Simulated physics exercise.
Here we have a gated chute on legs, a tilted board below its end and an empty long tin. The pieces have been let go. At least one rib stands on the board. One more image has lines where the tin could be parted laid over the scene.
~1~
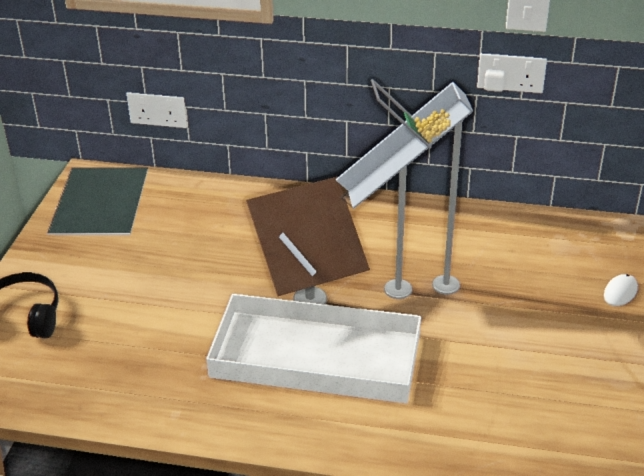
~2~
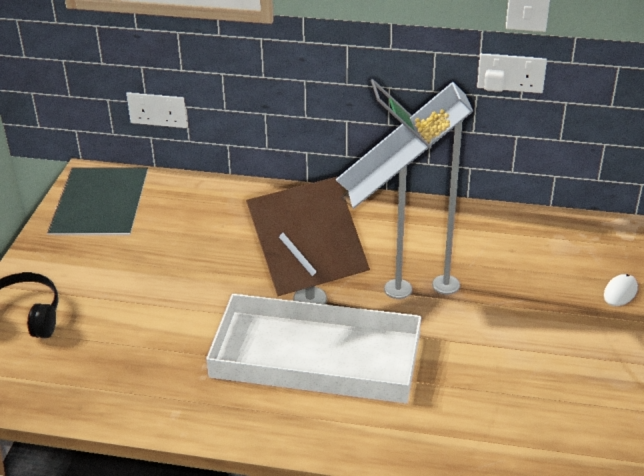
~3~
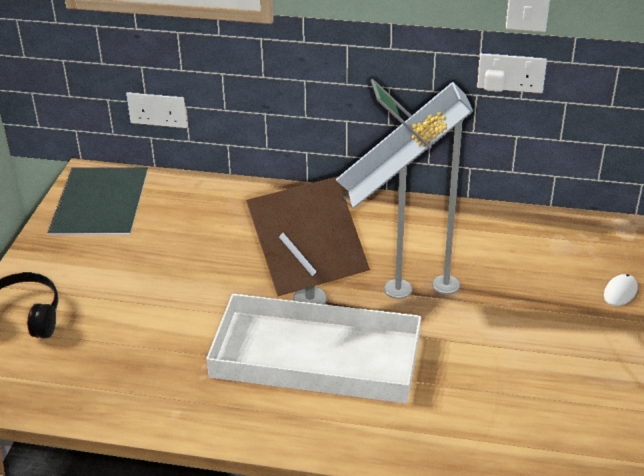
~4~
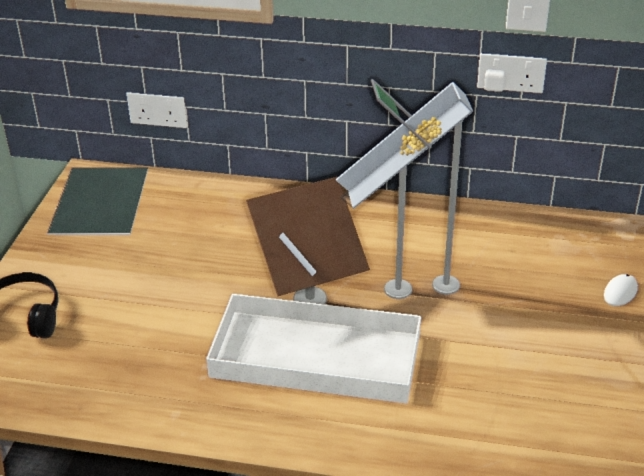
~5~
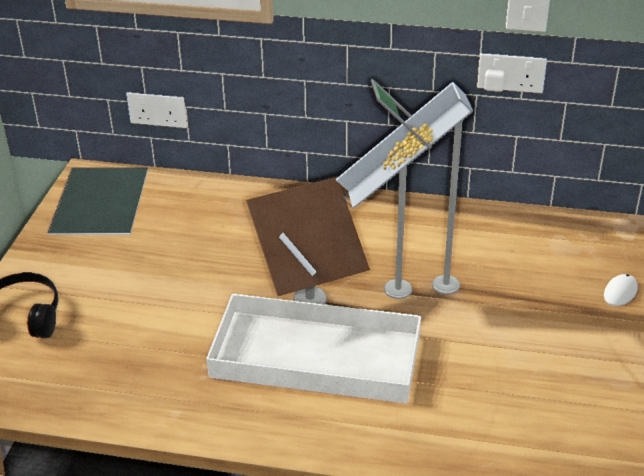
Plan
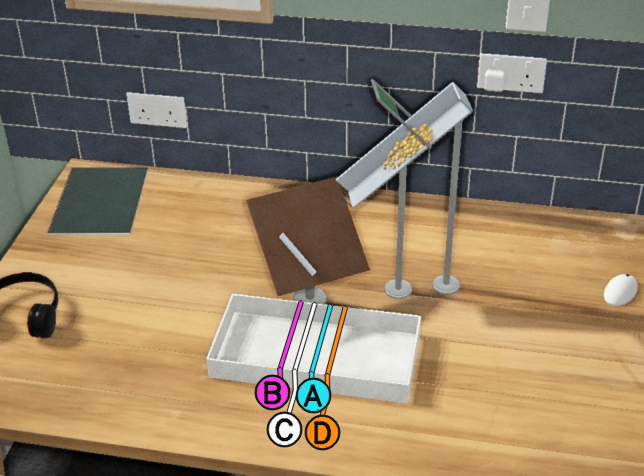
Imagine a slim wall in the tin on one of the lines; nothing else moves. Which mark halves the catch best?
Line D.
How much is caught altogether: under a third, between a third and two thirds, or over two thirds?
Over two thirds.
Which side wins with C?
Right.
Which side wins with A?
More lands on the right.
On the marked copy, line A crosses the front rim at (311, 372); line B crosses the front rim at (280, 368); line C crosses the front rim at (294, 370); line D crosses the front rim at (327, 374).
For line A, of what is caught, just a few on the left of the divider, almost all on the right.
For line B, of what is caught, not one piece on the left of the divider, every piece on the right.
For line C, of what is caught, just a few on the left of the divider, almost all on the right.
For line D, of what is caught, roughly half on the left of the divider, roughly half on the right.
